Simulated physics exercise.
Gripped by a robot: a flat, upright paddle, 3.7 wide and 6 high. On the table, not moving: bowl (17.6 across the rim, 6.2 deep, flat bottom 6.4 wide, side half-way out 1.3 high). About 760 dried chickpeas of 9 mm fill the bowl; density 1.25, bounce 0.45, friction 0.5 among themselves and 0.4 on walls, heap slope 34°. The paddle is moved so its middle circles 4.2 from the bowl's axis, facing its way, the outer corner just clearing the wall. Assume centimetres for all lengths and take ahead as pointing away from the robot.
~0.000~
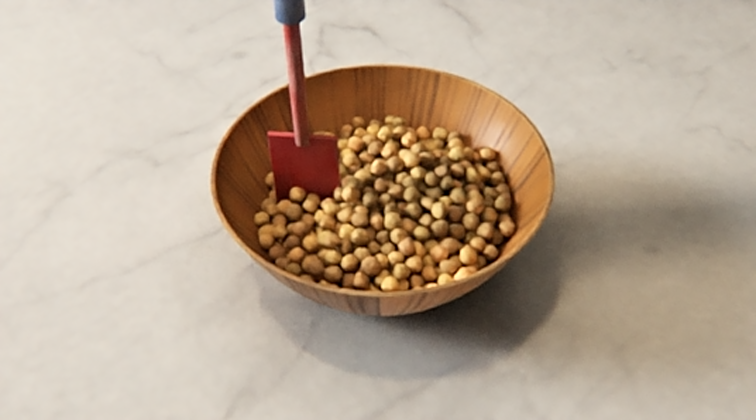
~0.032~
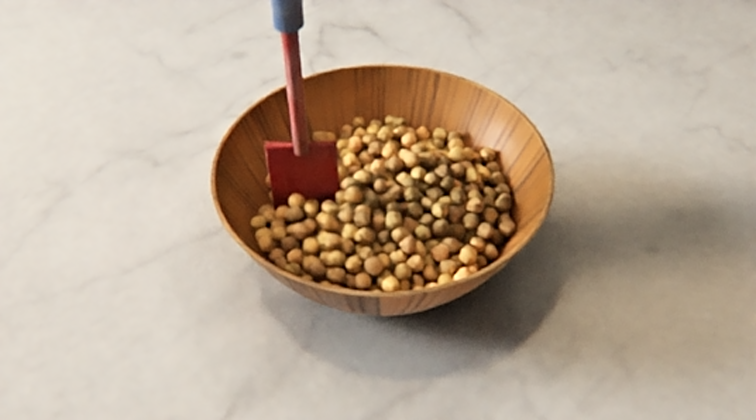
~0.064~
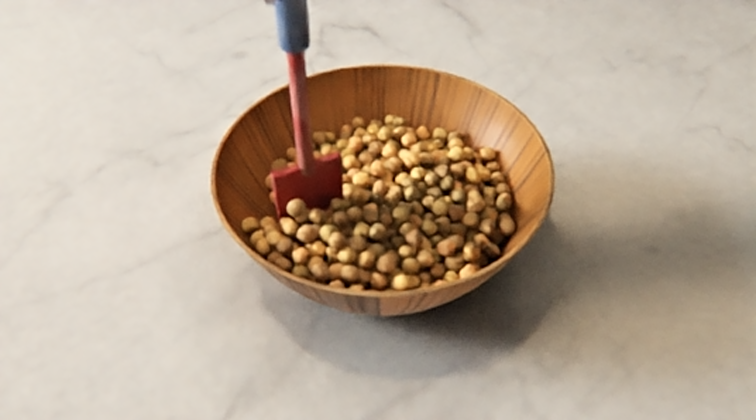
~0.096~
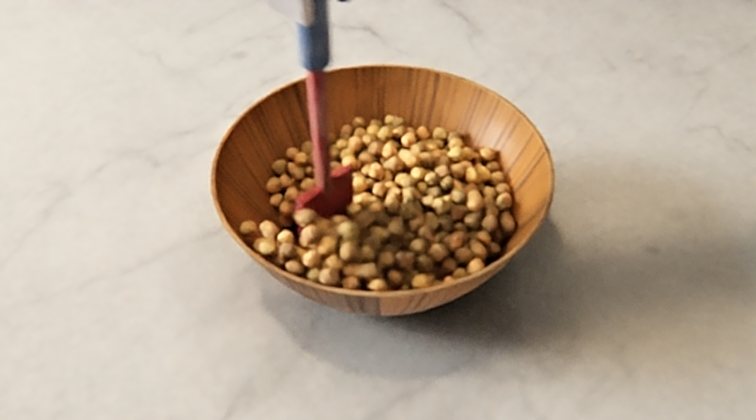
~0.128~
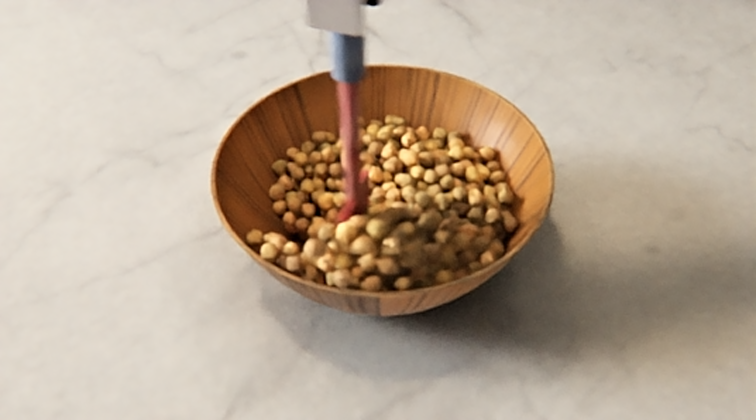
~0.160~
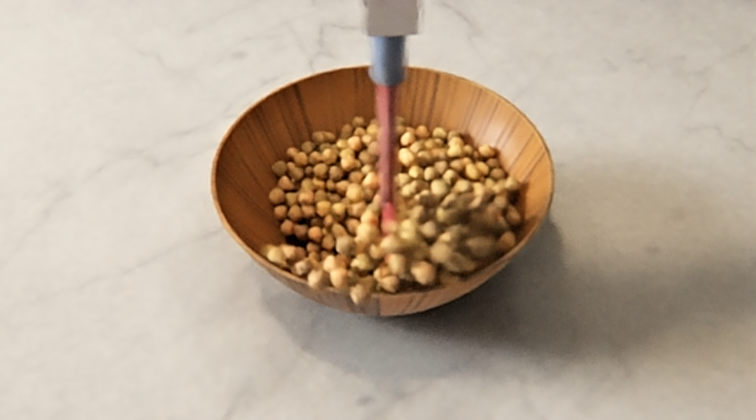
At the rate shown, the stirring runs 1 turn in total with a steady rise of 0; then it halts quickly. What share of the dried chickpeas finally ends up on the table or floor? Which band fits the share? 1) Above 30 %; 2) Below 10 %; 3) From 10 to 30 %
(3) From 10 to 30 %.
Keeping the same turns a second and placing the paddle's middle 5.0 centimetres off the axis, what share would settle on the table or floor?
It would be near 20 per cent.
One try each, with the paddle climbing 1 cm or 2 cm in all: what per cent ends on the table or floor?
Roughly 20 and 15 per cent.
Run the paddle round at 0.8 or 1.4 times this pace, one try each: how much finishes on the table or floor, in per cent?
Estimates in order: Near 15 % and near 40 %.
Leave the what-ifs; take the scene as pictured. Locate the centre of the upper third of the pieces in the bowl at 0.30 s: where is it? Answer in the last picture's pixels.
Around pixel (466, 137).
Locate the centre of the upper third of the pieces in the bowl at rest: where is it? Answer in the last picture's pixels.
Estimated centre: (314, 237).
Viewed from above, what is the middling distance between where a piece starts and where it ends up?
My guess is close to 7 centimetres.
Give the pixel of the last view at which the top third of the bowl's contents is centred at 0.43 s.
Centre, approx.: (322, 129).
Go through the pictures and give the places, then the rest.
Paddle neck at (300, 112), 0° round; upper third of the load around (391, 199), from x 260 to 505, top at y 120; 760 in the bowl, in the first frame.
Paddle neck at (299, 121), 9° round; upper third of the load around (387, 207), from x 260 to 505, top at y 120, in the second frame.
Paddle neck at (304, 141), 32° round; upper third of the load around (386, 218), from x 250 to 505, top at y 120, in the third frame.
Paddle neck at (323, 159), 55° round; upper third of the load around (387, 231), from x 250 to 510, top at y 120, in the fourth frame.
Paddle neck at (353, 171), 78° round; upper third of the load around (403, 234), from x 255 to 510, top at y 120, in the fifth frame.
Paddle neck at (389, 174), 101° round; upper third of the load around (426, 233), from x 270 to 515, top at y 120; 758 in the bowl, 2 in flight or on the tool, in the sixth frame.
After 0.30 s, 199° round, highest piece 9 above the table; 701 in the bowl, 14 on the table or floor, 45 in flight or on the tool.
After 0.43 s, 297° round, highest piece 9 above the table; 634 in the bowl, 89 on the table or floor, 37 in flight or on the tool.
After 0.70 s, 0° round, highest piece 7 above the table; 587 in the bowl, 172 on the table or floor, 1 in flight or on the tool.
After 1.40 s, 0° round, highest piece 7 above the table; 587 in the bowl, 173 on the table or floor.
At rest, 587 in the bowl, 173 on the table or floor. That is 23 % on the table or floor.
